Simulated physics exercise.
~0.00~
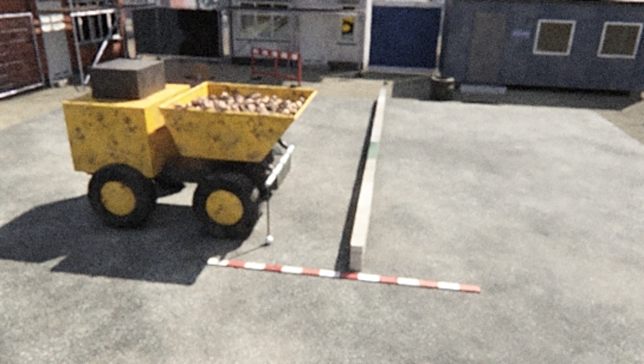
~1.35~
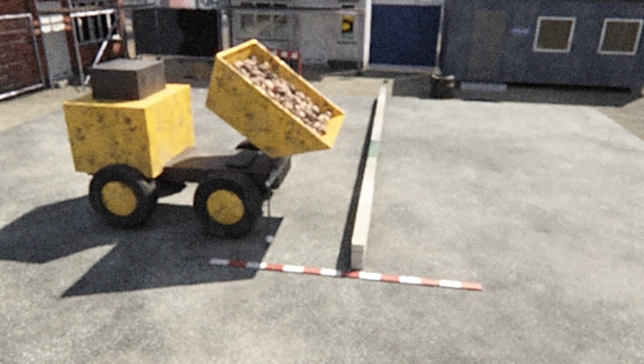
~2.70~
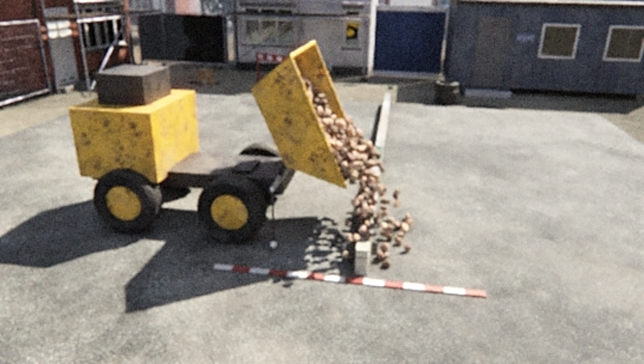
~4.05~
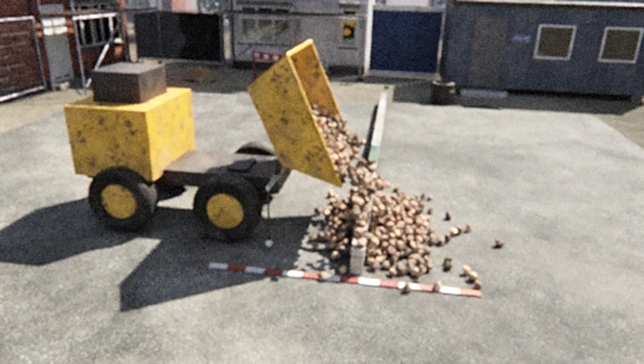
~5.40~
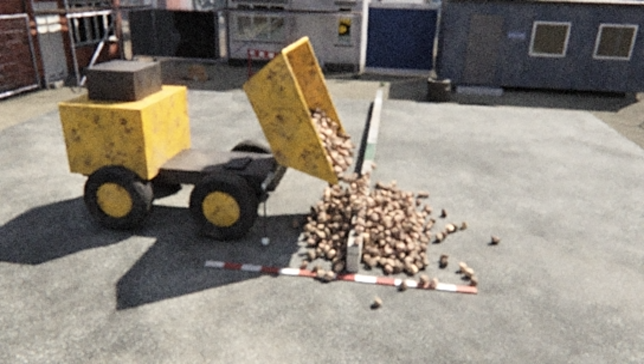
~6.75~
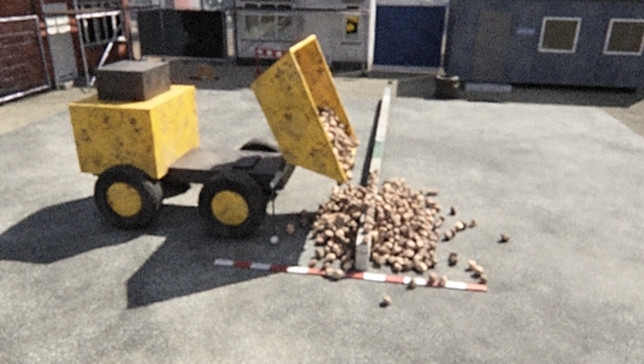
A yellow dumper tipped its skip steeply to the right, and the brown stones poured out onto a low kerb, piling up on both sides with a few scattered beyond, while some stayed in the raised skip at the end.
